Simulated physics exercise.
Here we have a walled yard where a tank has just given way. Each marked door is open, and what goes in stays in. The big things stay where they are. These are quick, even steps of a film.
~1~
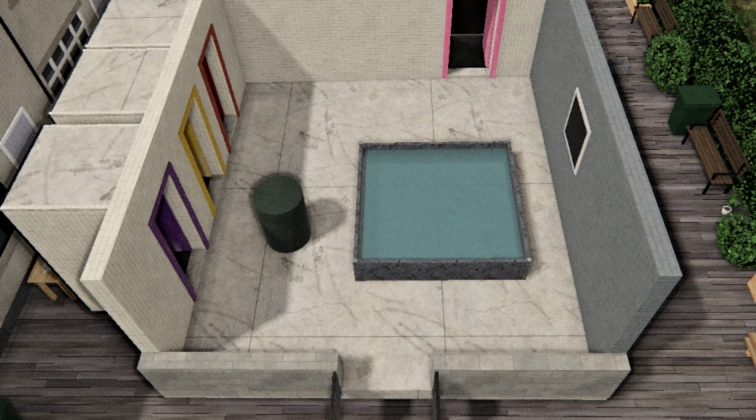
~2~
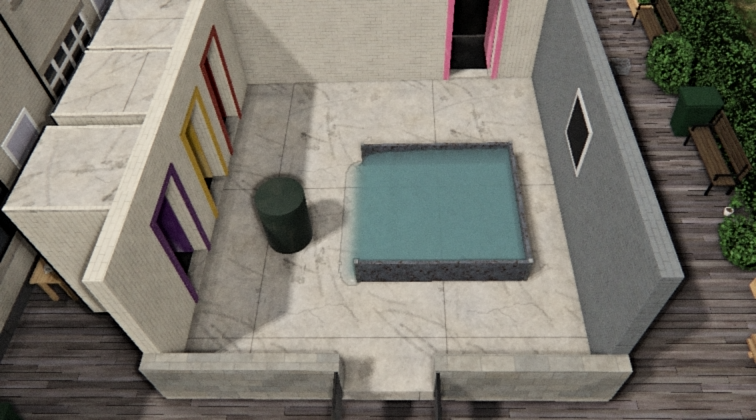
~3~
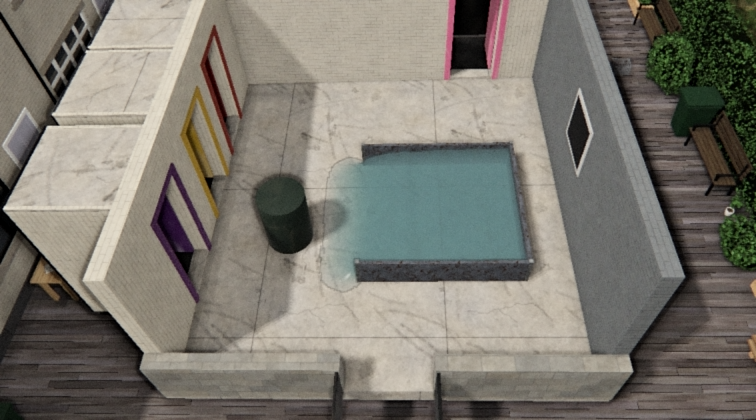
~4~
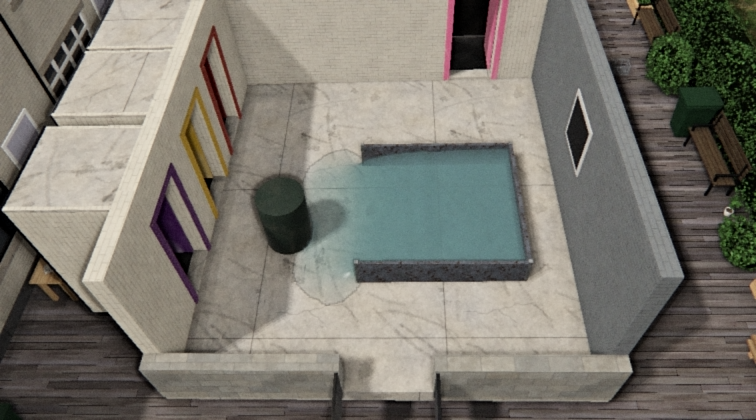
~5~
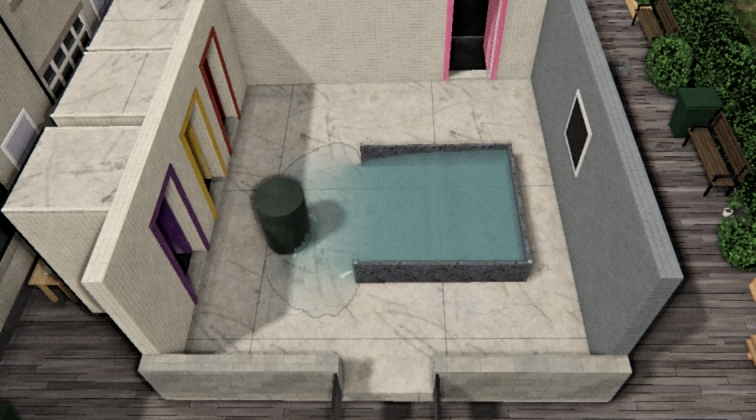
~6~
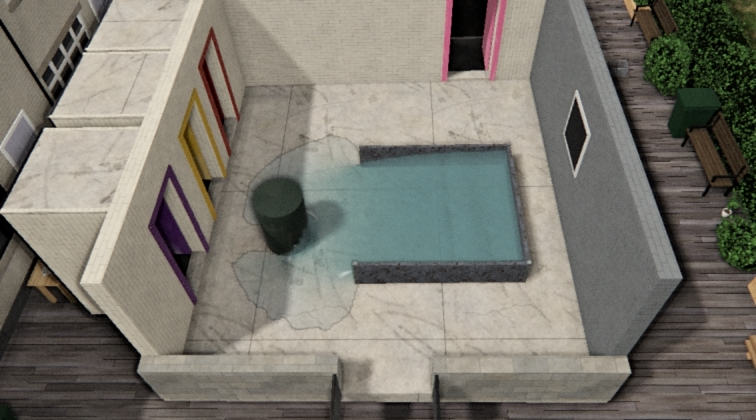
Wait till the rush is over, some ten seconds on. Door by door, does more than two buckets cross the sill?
One by one: The purple door takes more than that; the red door takes more than that; the pink door stays under that; the yellow door takes more than that.
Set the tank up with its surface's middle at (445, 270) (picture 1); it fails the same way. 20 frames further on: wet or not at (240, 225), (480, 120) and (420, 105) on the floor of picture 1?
One after the other: Covered, not flooded, free of water.
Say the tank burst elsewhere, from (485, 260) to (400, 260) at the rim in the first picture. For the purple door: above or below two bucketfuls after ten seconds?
Then: The purple door holds.
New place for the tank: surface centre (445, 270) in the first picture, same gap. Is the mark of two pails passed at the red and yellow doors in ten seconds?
In short: The red door holds, the yellow door is over.
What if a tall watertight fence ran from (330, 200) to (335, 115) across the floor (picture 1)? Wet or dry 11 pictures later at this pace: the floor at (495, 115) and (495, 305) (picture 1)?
As listed: Dry, clear.
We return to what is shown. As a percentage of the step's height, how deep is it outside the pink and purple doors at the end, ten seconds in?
Near 50 and 150 in a hundred.
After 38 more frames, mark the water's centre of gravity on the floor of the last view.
Close to (322, 211).
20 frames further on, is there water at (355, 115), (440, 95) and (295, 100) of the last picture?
One after the other: Free of water, not flooded, covered.
A moment on, water covers 30 % of the floor; the purple door under two buckets in, the red door not reached, the pink door not reached, the yellow door over two buckets in.
Next, water covers 40 % of the floor; the purple door over two buckets in, the red door under two buckets in, the pink door not reached, the yellow door far over two buckets in.
Then, water covers 45 % of the floor; the purple door over two buckets in, the red door over two buckets in, the pink door not reached, the yellow door far over two buckets in.
Later, water covers 80 % of the floor; the purple door far over two buckets in, the red door over two buckets in, the pink door wet at the sill, nothing in, the yellow door far over two buckets in.
In the end, water covers 100 % of the floor; the purple door far over two buckets in, the red door over two buckets in, the pink door wet at the sill, nothing in, the yellow door far over two buckets in.
